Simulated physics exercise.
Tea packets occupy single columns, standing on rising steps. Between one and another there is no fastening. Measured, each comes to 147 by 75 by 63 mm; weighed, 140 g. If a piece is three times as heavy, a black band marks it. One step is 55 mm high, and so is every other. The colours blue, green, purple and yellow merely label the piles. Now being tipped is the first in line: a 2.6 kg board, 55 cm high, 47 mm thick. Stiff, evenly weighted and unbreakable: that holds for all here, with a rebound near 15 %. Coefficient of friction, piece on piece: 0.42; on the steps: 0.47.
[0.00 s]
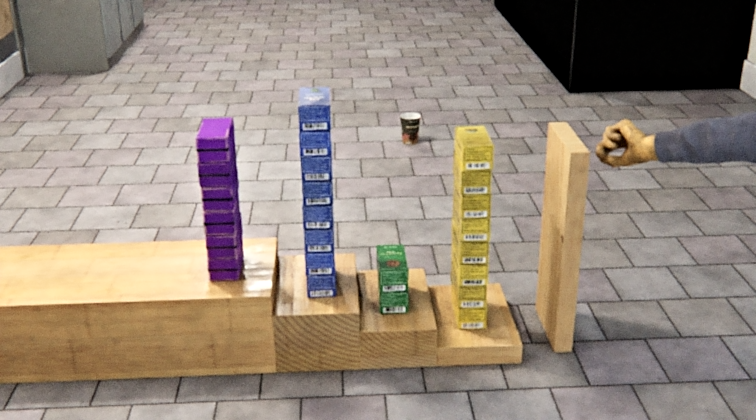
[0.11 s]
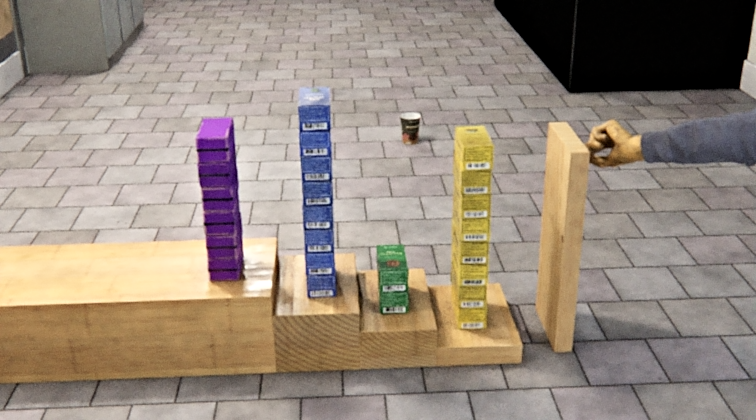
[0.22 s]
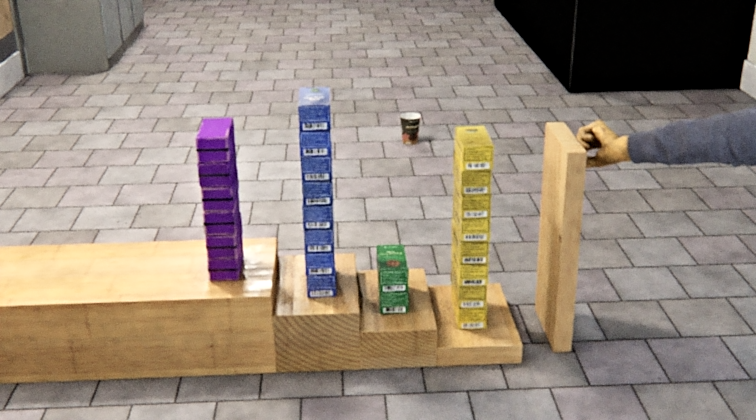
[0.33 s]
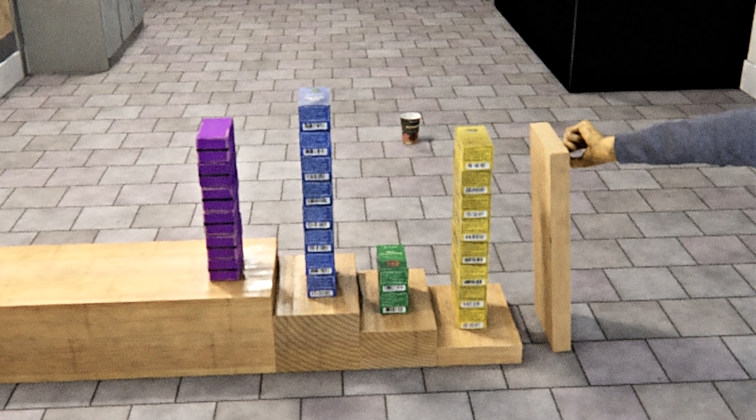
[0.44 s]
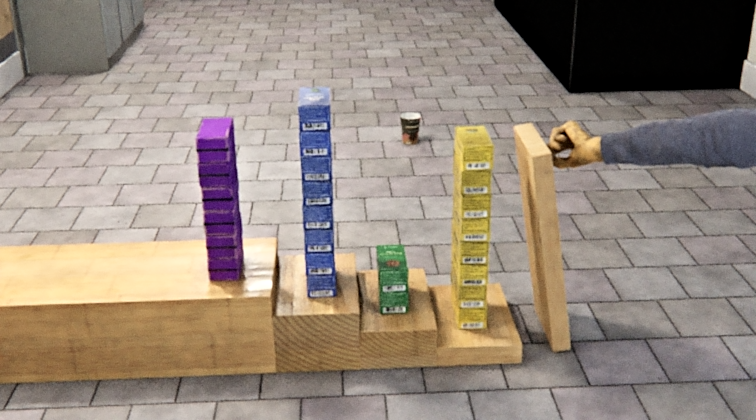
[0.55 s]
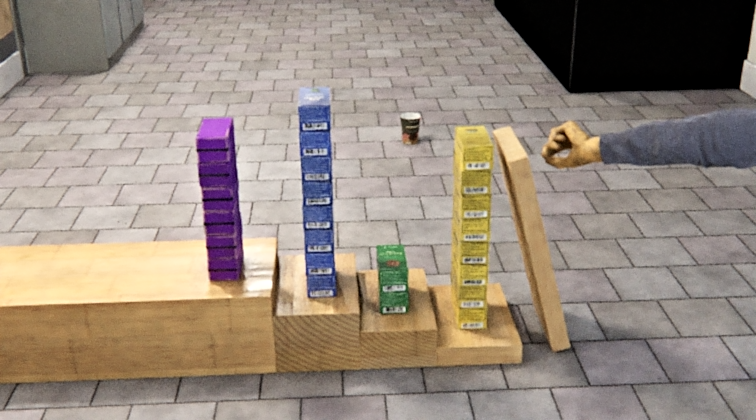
In the video, a hand reaches in from the right and pushes an upright wooden board, which tilts left toward the yellow stack of packets, while the yellow, green, blue and purple stacks stand still on wooden steps.
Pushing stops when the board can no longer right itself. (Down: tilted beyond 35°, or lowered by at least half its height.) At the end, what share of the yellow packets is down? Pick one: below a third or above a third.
Above a third.
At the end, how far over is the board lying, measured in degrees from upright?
Lean from upright: Around 55°.
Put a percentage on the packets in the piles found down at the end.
Something close to 90 percent of them.
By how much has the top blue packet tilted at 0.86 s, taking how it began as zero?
I'd put it at roughly 0 degrees away from its starting angle.
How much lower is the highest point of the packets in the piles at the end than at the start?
Around 26 centimetres.
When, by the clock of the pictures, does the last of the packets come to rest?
At roughly 2.0 seconds.
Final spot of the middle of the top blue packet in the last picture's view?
Roughly at (353, 223).
After 0.86 s, board 38° from upright; 5 of the 8 yellow packets down (5 of 24 in all colours); top yellow packet 41° from how it stood, 6 cm lower.
After 1.12 s, board 55° from upright; 8 of the 8 yellow packets down (10 of 24 in all colours); top yellow packet 35° from how it stood, 14 cm lower; top blue packet 33° from how it stood, 43 mm lower.
After 1.74 s, board 56° from upright; 8 of the 8 yellow packets down (22 of 24 in all colours); top yellow packet 45° from how it stood, 21 cm lower; top blue packet upside down.
In the end (2.4 s), board 56° from upright; 8 of the 8 yellow packets down (22 of 24 in all colours); top yellow packet 44° from how it stood, 22 cm lower; top blue packet upside down. That is 100 per cent. From the last view, middles, top yellow packet near (272, 236), top blue packet near (352, 223).
